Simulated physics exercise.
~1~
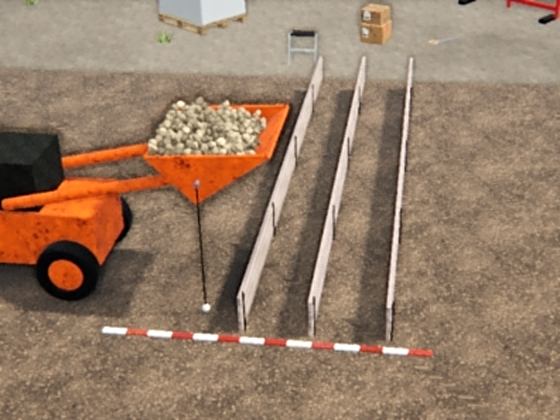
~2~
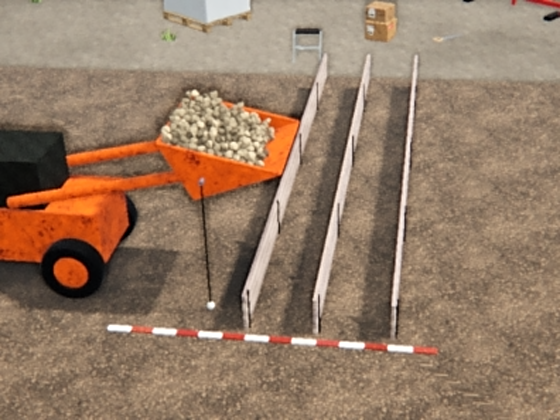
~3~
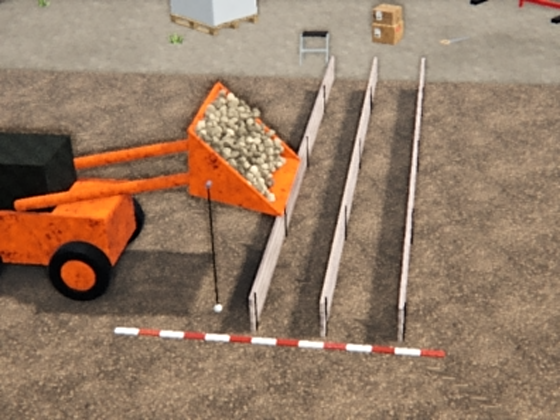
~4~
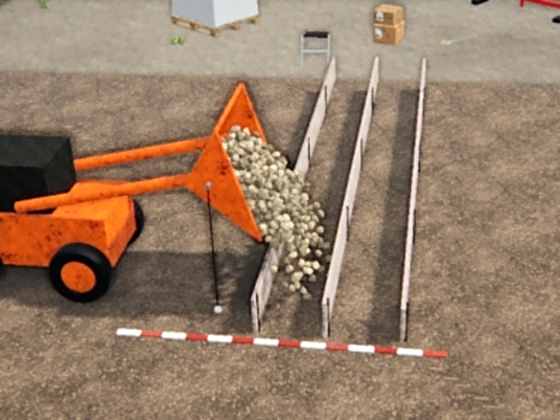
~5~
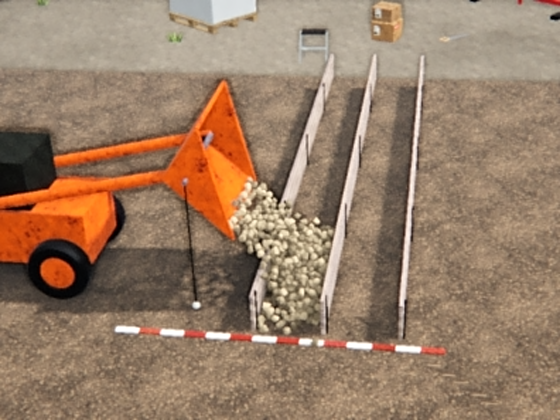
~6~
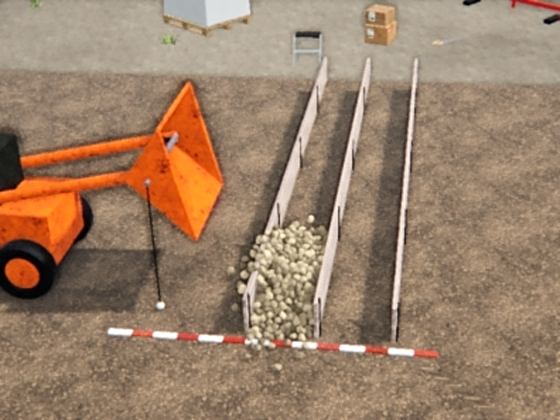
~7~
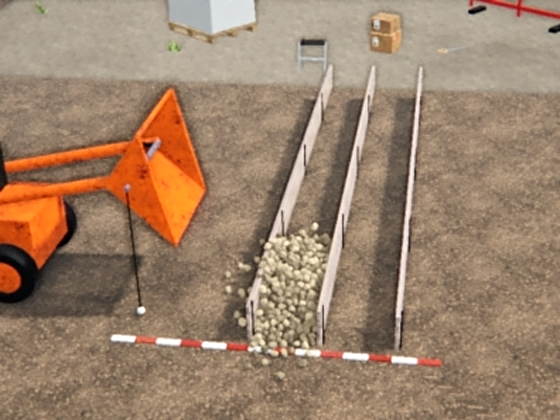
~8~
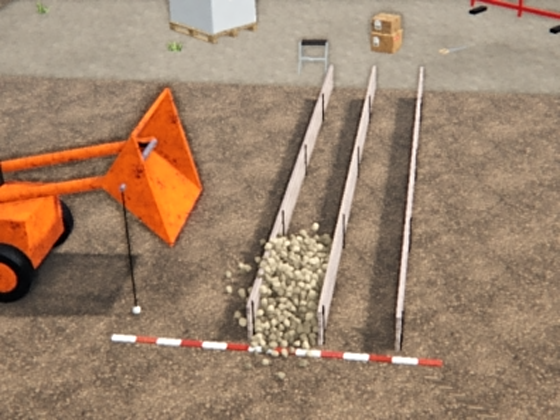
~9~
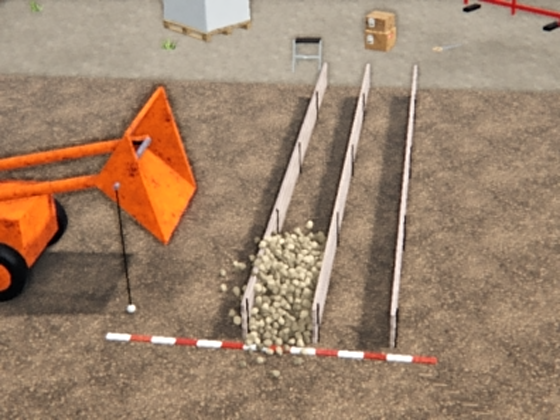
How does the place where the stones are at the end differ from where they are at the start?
At the start the stones sit up in the loader's raised orange bucket. At the end they lie lower and farther right, nearly all heaped on the ground between the left and middle planks.
